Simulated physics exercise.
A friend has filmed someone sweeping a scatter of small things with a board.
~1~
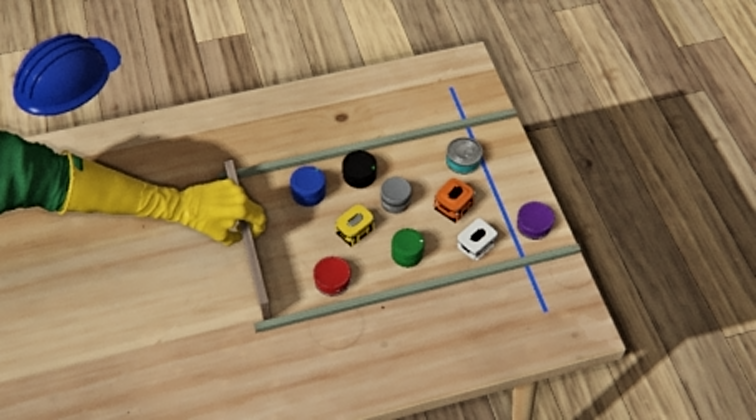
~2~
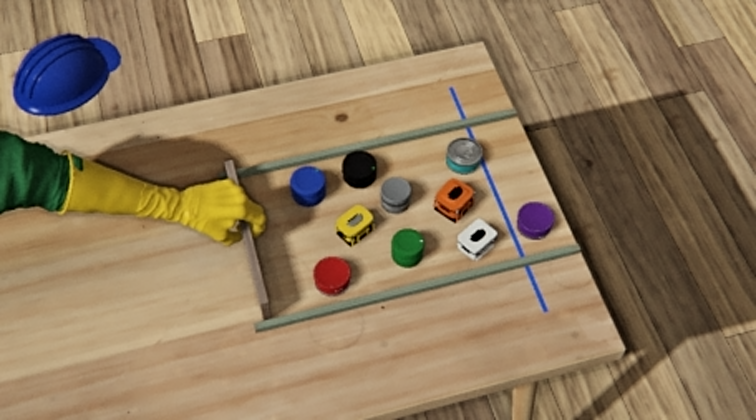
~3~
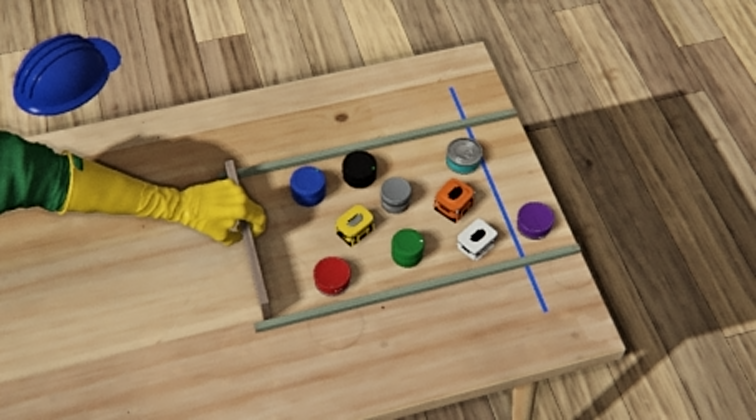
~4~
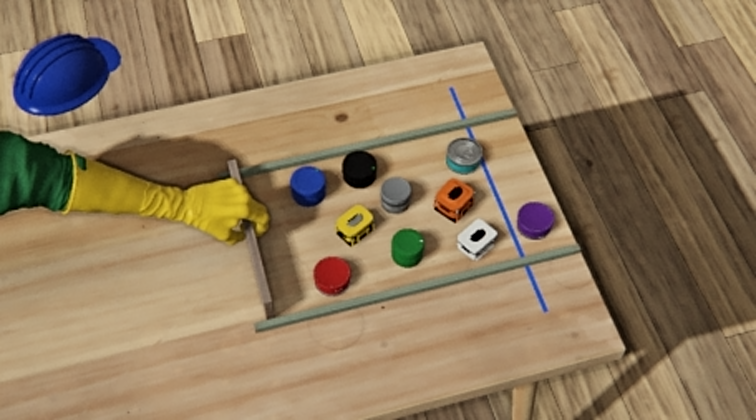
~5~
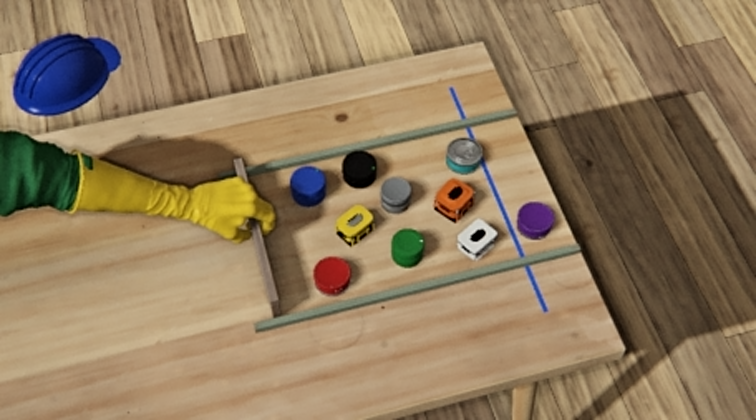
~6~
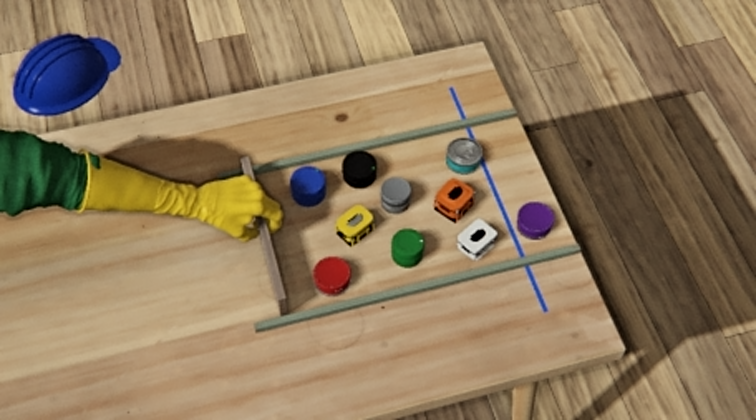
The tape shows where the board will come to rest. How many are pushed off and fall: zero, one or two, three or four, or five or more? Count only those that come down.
As it turns out, the number that fall off is one or two.
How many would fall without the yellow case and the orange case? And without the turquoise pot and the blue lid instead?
Fallen: 0, and 1 in the other try.
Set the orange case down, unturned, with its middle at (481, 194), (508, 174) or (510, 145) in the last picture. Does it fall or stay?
In turn it survives; stays on; drops off.
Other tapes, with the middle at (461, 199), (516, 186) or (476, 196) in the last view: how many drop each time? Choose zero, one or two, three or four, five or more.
The falls would be not one; at least five; zero.
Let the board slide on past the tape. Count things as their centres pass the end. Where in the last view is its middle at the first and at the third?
At (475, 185) for the first, at (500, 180) for the third.
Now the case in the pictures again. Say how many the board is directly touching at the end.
It touches 4.
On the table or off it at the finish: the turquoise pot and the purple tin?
The turquoise pot falls; the purple tin falls.
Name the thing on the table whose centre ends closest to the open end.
The white case ends nearest.
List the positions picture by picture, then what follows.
Purple tin (535, 221); turquoise pot (464, 156); white case (477, 240); board (248, 238); tape (495, 191), in the first picture.
Turquoise pot (464, 156); blue lid (308, 186), in the second picture.
White case (477, 241); grey tub (396, 196), in the third picture.
Purple tin (535, 221); green lid (408, 248), in the fourth picture.
Turquoise pot (464, 156); black lid (360, 170), in the fifth picture.
Purple tin (535, 221); turquoise pot (464, 156); white case (477, 241); board (264, 234); tape (495, 191), in the sixth picture.
A little later, none off yet; purple tin at rest near (535, 221); turquoise pot at rest near (464, 156); white case at rest near (477, 241).
When it is over, the number that fall off is one or two; down, turquoise pot and purple tin.
